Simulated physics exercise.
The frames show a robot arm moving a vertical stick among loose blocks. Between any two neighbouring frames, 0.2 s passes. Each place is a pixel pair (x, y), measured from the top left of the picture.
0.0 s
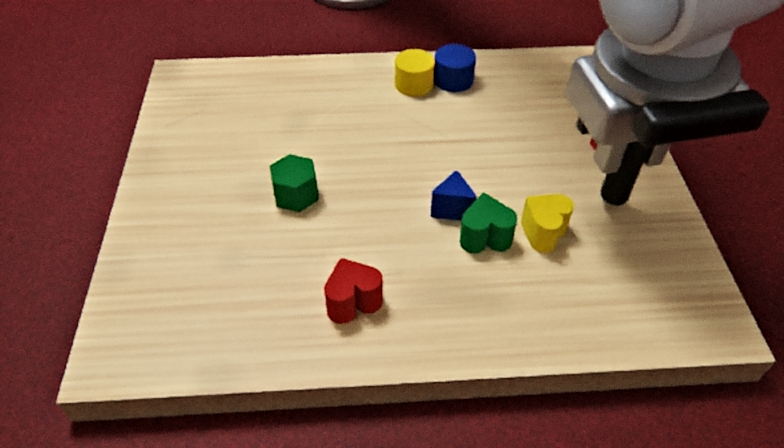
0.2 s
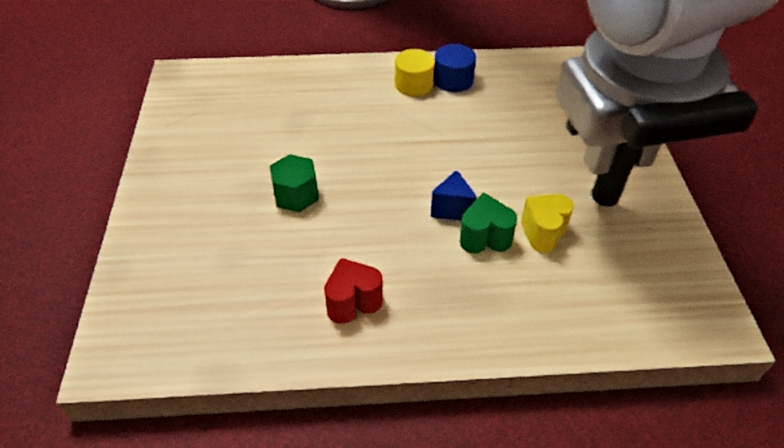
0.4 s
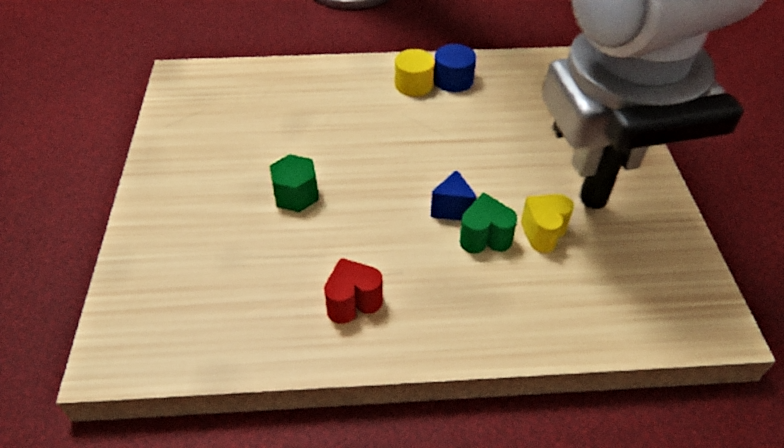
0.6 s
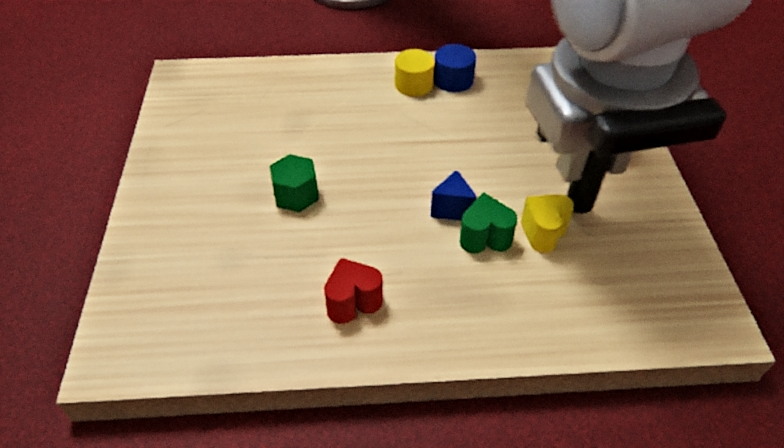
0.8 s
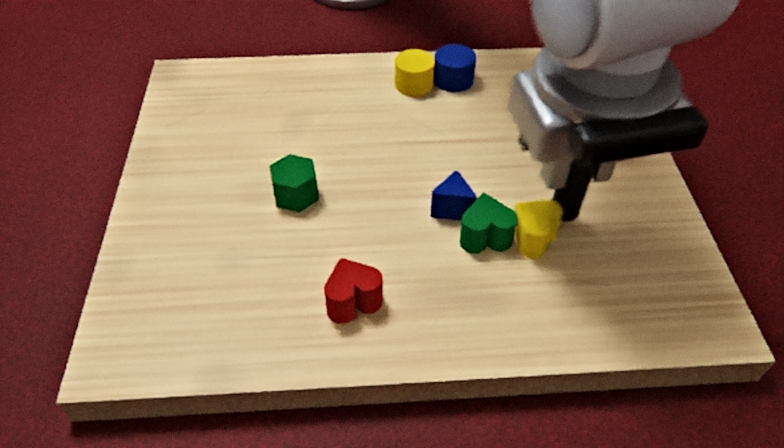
A robot arm with a black vertical stick reaches in at the upper right of a pale wooden board on a dark red surface, seen from above at an angle by a still camera. A yellow and a blue cylinder sit at the back, a green hexagon left, a red heart in front, and a blue triangle, green heart and yellow heart right of centre. The stick slides left and slightly forward, then nudges the yellow heart, turning it against the green one.
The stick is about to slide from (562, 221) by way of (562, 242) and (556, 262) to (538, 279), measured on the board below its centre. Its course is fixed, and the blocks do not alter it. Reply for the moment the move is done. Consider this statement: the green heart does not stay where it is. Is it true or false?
That claim is true.
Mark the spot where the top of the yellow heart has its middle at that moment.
I'd expect the centre of its top face to be at (504, 245).
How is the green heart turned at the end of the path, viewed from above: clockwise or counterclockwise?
The answer is clockwise.
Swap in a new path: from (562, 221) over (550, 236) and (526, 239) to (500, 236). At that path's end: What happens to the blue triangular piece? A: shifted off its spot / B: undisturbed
Correct choice: B.
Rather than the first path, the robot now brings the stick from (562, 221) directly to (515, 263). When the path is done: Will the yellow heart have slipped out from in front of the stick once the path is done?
I'd say no.
On the path given first. Halfway along, stick (563, 245); green heart (481, 214), turned 15° clockwise; yellow heart (526, 233), turned 45° clockwise.
At the end, stick (540, 271); green heart (474, 213), turned 35° clockwise; yellow heart (504, 245), turned 85° clockwise.
